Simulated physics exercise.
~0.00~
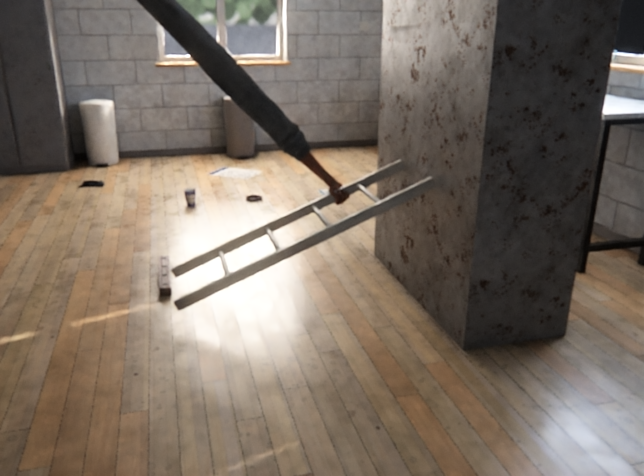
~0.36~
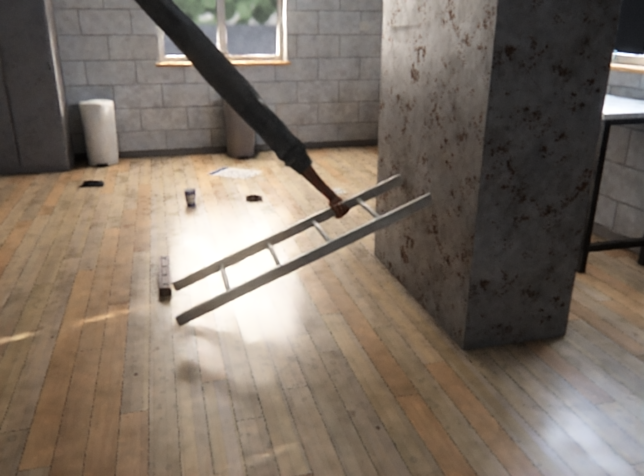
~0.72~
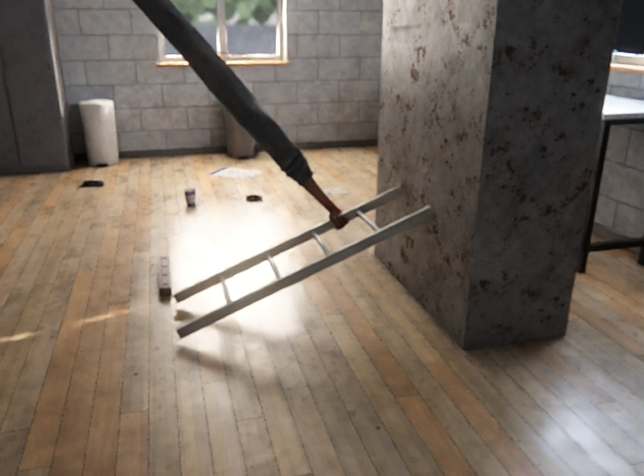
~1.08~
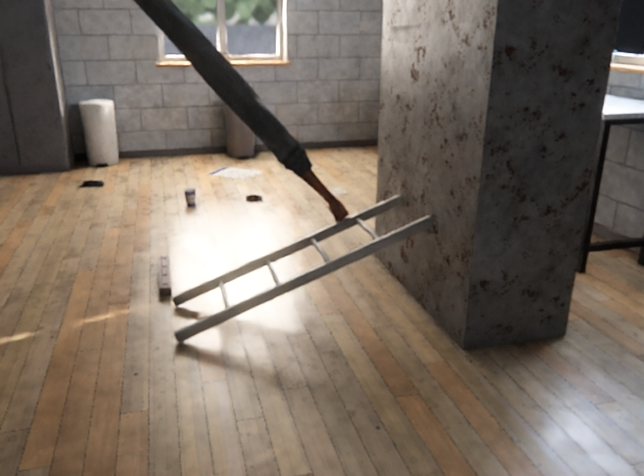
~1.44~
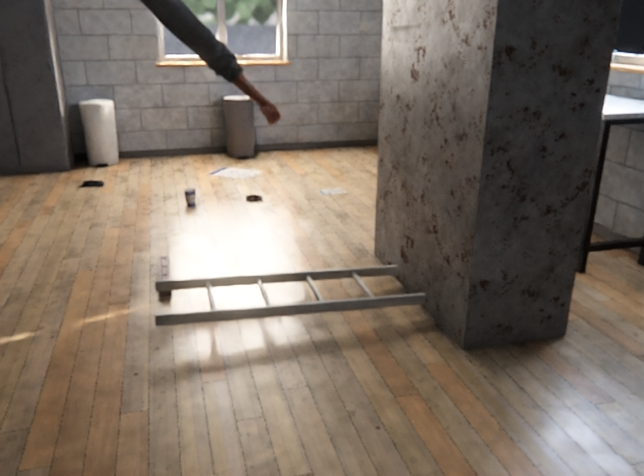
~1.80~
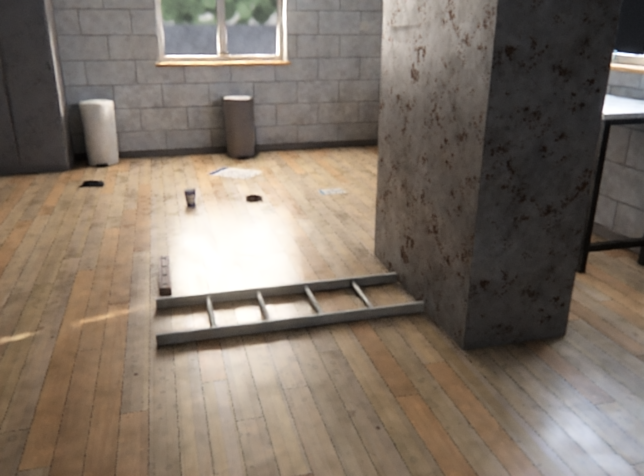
A dark-sleeved arm reaches down from the upper left, holding a pale ladder at a slant against a mottled grey pillar in a room with a wooden floor, seen from slightly above by a still camera. A small batten lies by the ladder's left end, and two bins, one white and one grey, stand by the block wall beneath a window. The hand lowers the ladder little by little, then lets go and draws back. The ladder's upper end slips down the pillar, and it drops nearly level. It ends flat on the floorboards beside the pillar, the arm gone and the batten unmoved.
